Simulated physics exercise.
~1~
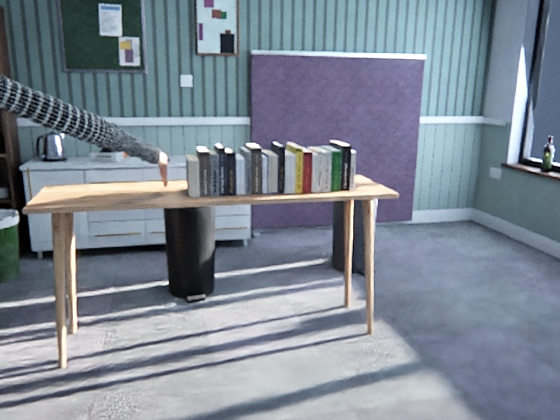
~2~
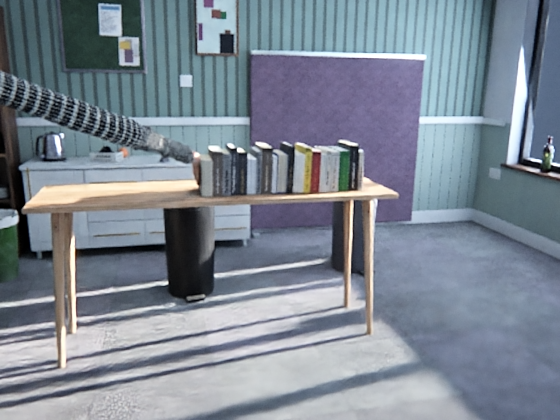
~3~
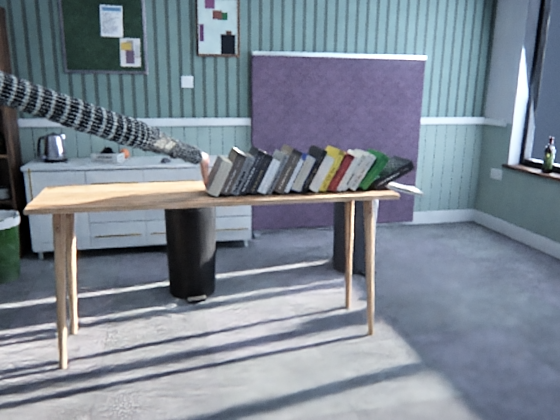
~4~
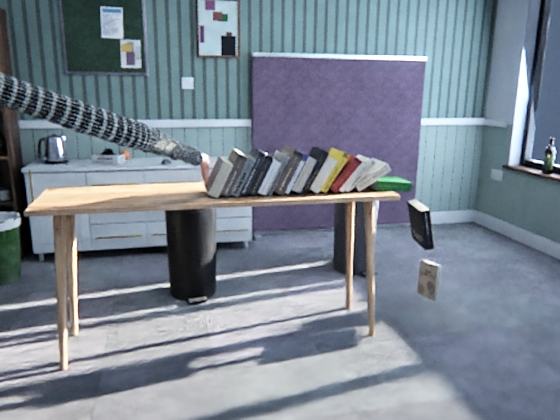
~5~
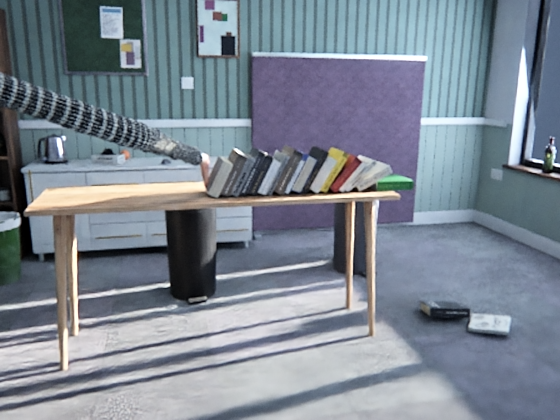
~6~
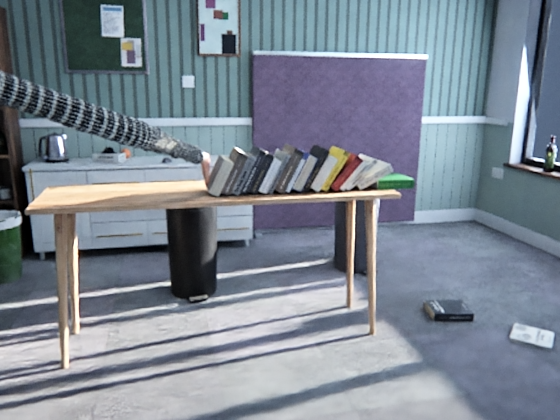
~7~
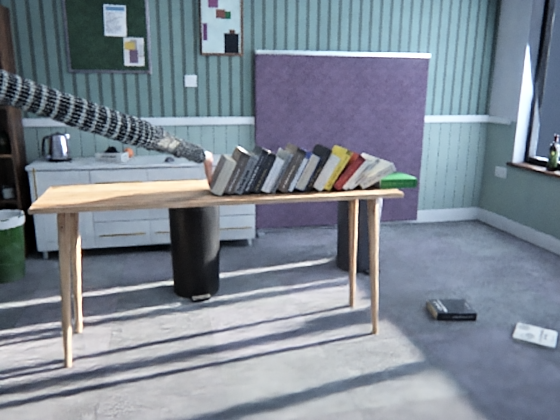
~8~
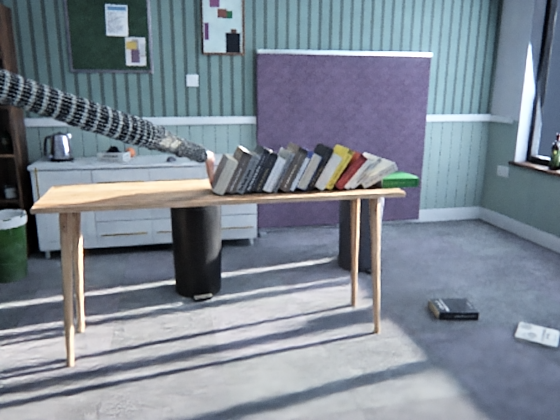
At the start, a row of books stands upright on a wooden table in a room with green striped walls, while a long, dark, patterned arm reaches in from the left. The arm pushes against the left end of the row, and the books shift to the right and begin to tilt. They lean over together toward the table's right edge, where the end books tip out and two drop off. The fallen pair lands on the floor, one sliding farther right. At the end, the green book lies flat at the table's edge, while the red, yellow and blue books stay leaning on top.
